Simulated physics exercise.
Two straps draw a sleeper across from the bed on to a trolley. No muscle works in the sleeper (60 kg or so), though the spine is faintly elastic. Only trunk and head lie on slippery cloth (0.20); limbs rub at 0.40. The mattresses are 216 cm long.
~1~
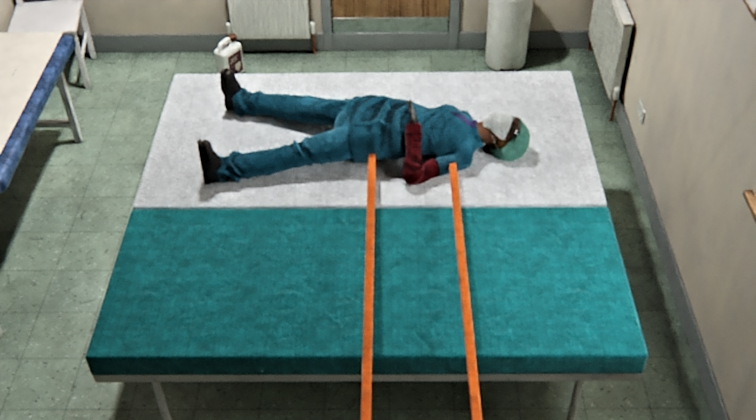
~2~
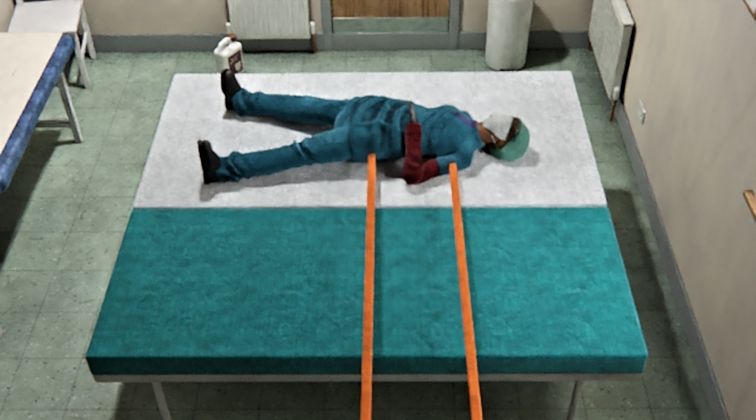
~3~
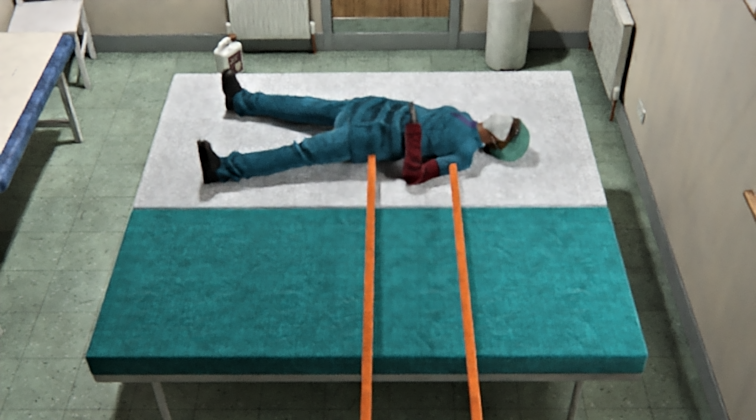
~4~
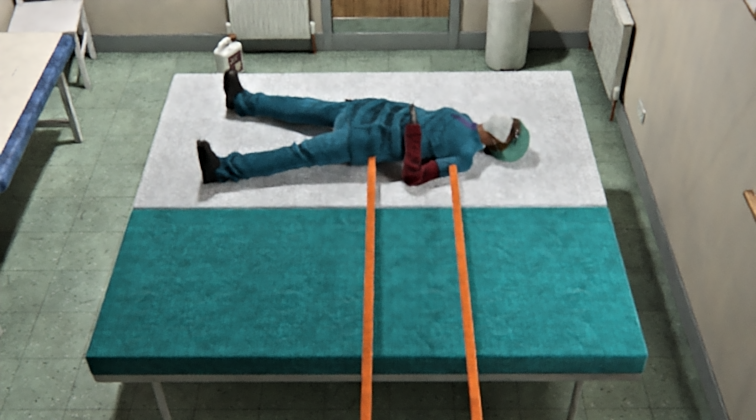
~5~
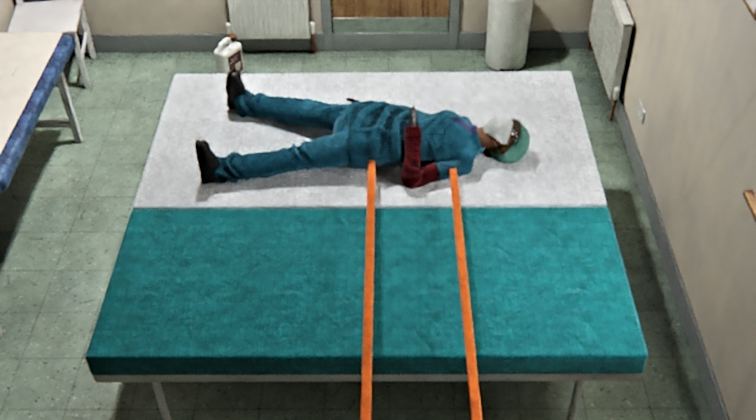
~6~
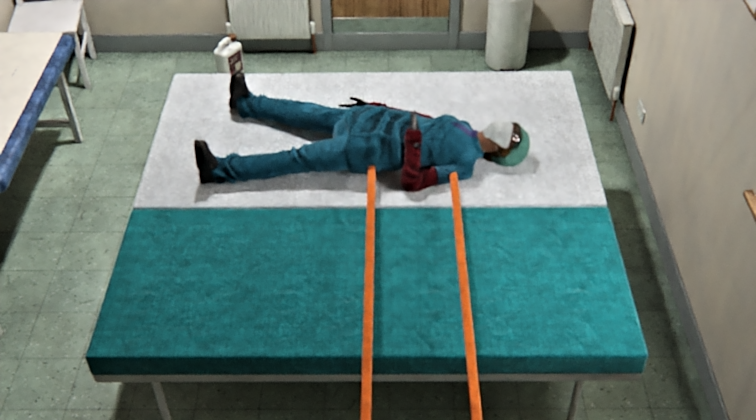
In this clip, a figure in blue clothes and a green cap lies on a white mattress beside a teal one, barely moving at first, then shifting very slightly toward the teal mattress as two orange straps draw toward the viewer.
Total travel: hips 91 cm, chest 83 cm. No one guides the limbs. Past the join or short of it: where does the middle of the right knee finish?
The right knee passes the join.
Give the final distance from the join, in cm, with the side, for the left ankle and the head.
Left ankle 28 past, head 36 past.
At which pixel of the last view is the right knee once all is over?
At about (317, 207).
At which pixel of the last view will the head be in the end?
Around (523, 249).
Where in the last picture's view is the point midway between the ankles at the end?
Around (246, 204).
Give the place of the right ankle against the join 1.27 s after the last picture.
Some 40 cm short of it.
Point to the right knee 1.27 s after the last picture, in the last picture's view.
At about (325, 180).
Then, 0.27 s after the last picture the right knee is 52 cm short of the join, near (310, 124) in the last picture's view.
Then, 0.77 s after the last picture the right knee is 32 cm short of the join, near (318, 148) in the last picture's view.
Then, 1.27 s after the last picture the right knee is 9 cm short of the join, near (325, 180) in the last picture's view.
At rest, head crosses the join; left hand crosses the join; right hand stops short of the join; left ankle crosses the join; right ankle stops short of the join; right knee crosses the join.
